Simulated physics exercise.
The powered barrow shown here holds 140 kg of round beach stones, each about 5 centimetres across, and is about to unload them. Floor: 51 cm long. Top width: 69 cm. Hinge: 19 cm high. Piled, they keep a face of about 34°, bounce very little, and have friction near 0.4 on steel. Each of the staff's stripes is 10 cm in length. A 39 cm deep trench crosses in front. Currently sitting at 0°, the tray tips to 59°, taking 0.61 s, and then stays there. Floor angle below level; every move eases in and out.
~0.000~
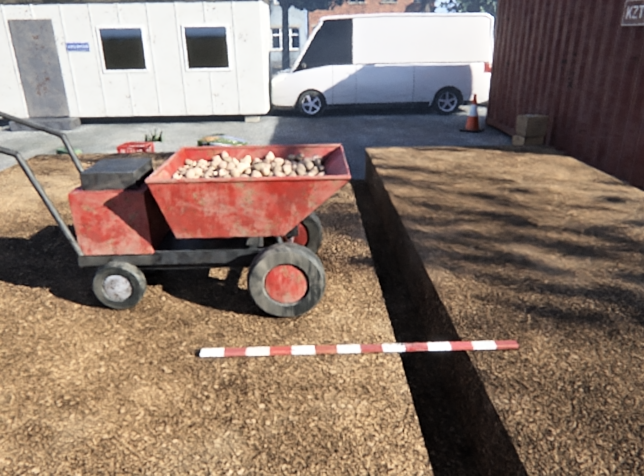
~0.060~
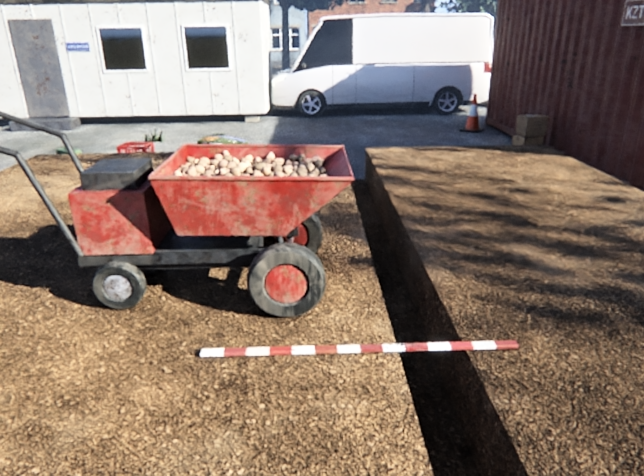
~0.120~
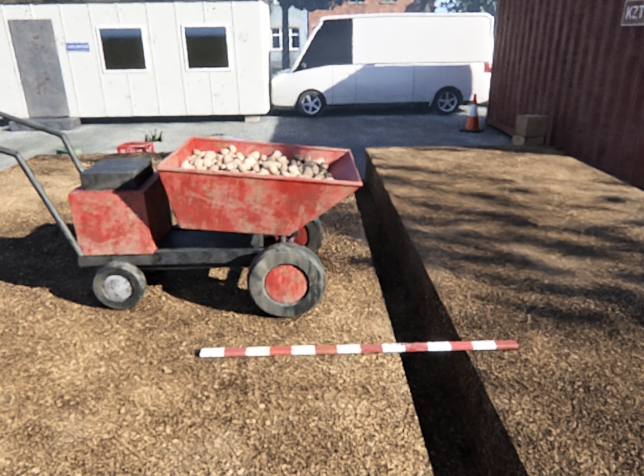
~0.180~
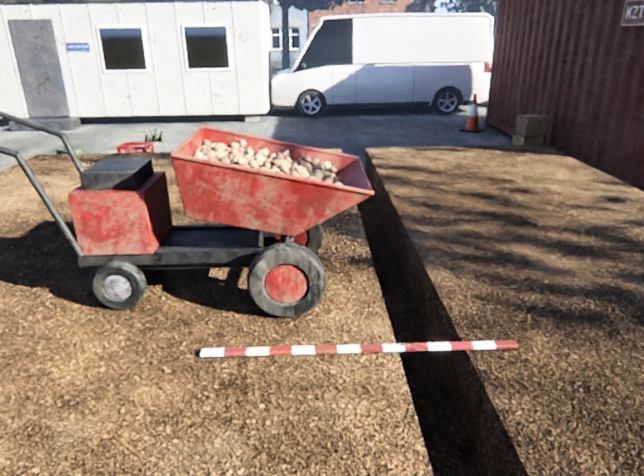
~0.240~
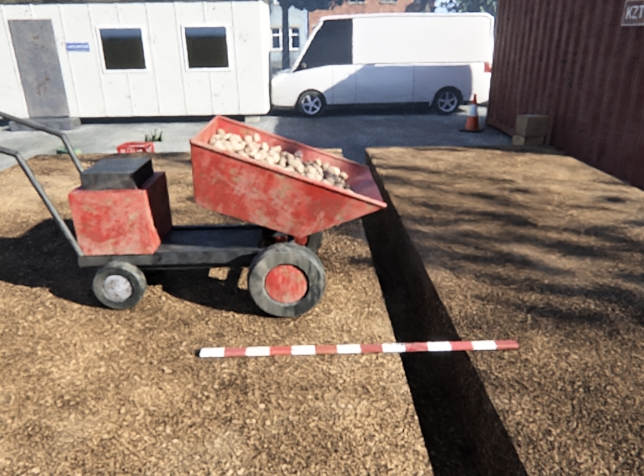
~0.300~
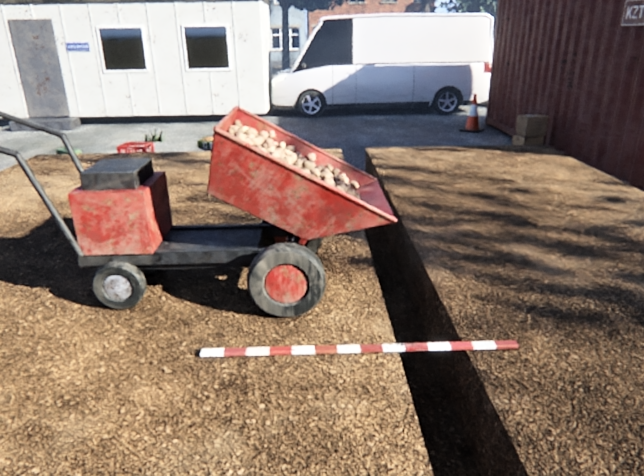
A red powered barrow's tray of pale round stones tilts steadily toward the trench at right.
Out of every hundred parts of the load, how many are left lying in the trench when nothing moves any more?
Around 45 in every hundred.
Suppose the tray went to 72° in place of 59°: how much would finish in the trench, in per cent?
It comes out at about 60 percent.
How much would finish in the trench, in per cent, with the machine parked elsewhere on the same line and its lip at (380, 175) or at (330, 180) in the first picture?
First spot about 20, second spot about 65 per cent.
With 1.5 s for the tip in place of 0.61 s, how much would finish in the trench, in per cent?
About 60%.
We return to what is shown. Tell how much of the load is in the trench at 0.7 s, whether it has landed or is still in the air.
Roughly 10% by that time.
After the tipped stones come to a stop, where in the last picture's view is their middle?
At about pixel (447, 280) in the last view.
After 0.5 s the floor is at 50°; 100 % in the tray; the foremost stones are at (386, 233).
After 0.7 s the floor is at 59°; 86 % in the tray, 11 % in the trench, 3 % past the trench; the foremost stones are at (452, 273).
After 1.1 s the floor is at 59°; 30 % in the tray, 20 % in the trench, 50 % past the trench; the foremost stones are at (578, 287).
After 3.0 s the floor is at 59°; 0 % in the tray, 45 % in the trench, 55 % past the trench; the foremost stones are past the picture's edge.
